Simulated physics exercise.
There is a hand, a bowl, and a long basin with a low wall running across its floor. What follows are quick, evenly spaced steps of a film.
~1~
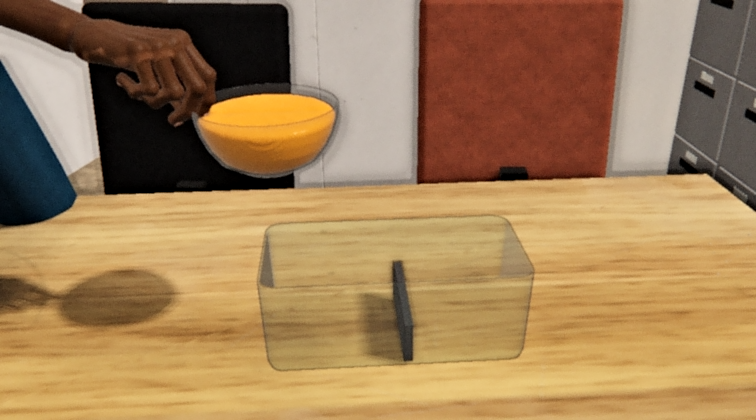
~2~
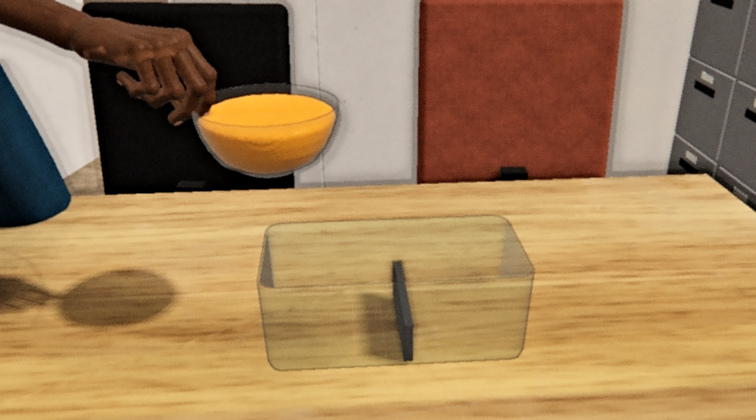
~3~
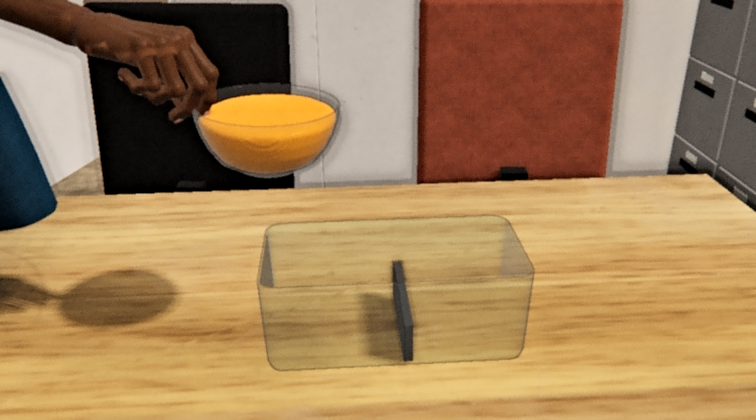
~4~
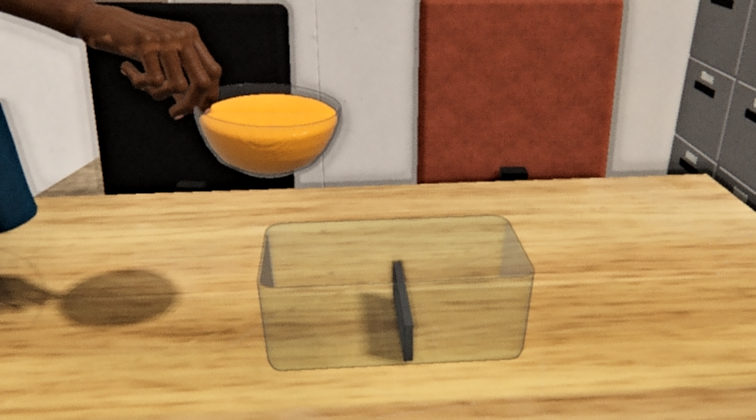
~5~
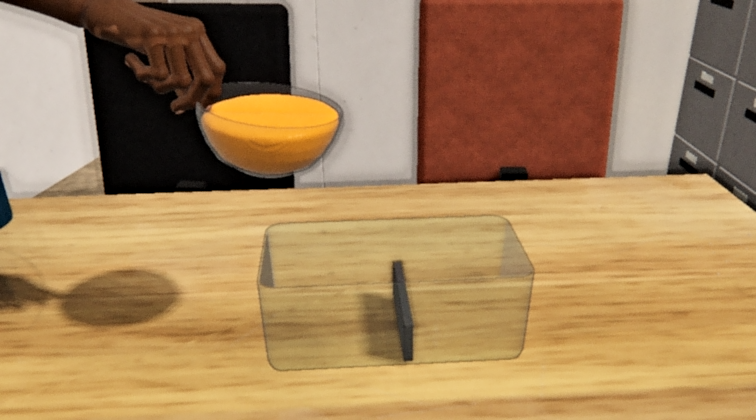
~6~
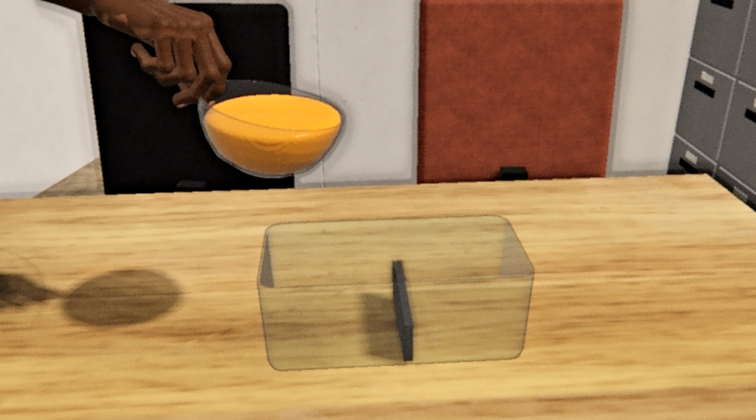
A hand held a clear bowl of orange juice above a wooden table, behind a long see-through basin with a low dark wall inside, and slowly tilted the bowl slightly to the right.
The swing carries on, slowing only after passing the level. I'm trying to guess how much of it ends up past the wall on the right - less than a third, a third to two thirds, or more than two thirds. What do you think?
I expect what gathers right of the wall to fall within one third to two thirds.
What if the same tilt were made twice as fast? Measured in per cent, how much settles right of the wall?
Something like 25 in a hundred.
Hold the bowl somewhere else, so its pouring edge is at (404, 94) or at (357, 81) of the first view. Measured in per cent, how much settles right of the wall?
First try: 90 percent; second try: 70 percent.
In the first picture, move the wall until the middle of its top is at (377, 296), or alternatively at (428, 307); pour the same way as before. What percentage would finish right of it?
The first one comes to 75 percent, while the second comes to 20 percent.
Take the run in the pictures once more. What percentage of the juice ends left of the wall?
Near 55 %.
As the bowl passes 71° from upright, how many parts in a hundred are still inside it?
I'd reckon near 35 percent is still held at that tilt.
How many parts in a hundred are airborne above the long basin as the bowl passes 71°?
About 40 per cent.
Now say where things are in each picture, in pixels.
In the first picture, it leans 0°; its right rim is at (338, 103); the juice meets the walls at (198, 114) and (335, 110); the long basin's rim runs from (262, 255) to (520, 245); the wall's top is at (403, 292).
In the second picture, it leans 1°; its right rim is at (338, 104); the juice meets the walls at (199, 114) and (336, 110).
In the third picture, it leans 2°; its right rim is at (339, 106); the juice meets the walls at (199, 113) and (336, 112).
In the fourth picture, it leans 5°; its right rim is at (340, 109); the juice meets the walls at (201, 112) and (337, 113).
In the fifth picture, it leans 8°; its right rim is at (342, 113); the juice meets the walls at (203, 111) and (338, 114).
In the sixth picture, it leans 13°; its right rim is at (343, 119); the juice meets the walls at (205, 112) and (341, 114).
A moment on, the bowl is tipped part way and 36 per cent is still to pour, 7 is left of the wall and 15 right of it.
Next, the bowl is tipped right over and 1 per cent is still to pour, 49 is left of the wall and 45 right of it.
Then the bowl is tipped right over and 0 per cent is still to pour, 54 is left of the wall and 45 right of it.
Later the bowl is tipped right over and 0 per cent is still to pour, 54 is left of the wall and 45 right of it.
Finally, 54 per cent lies left of the wall, 45 right of it and 1 outside.
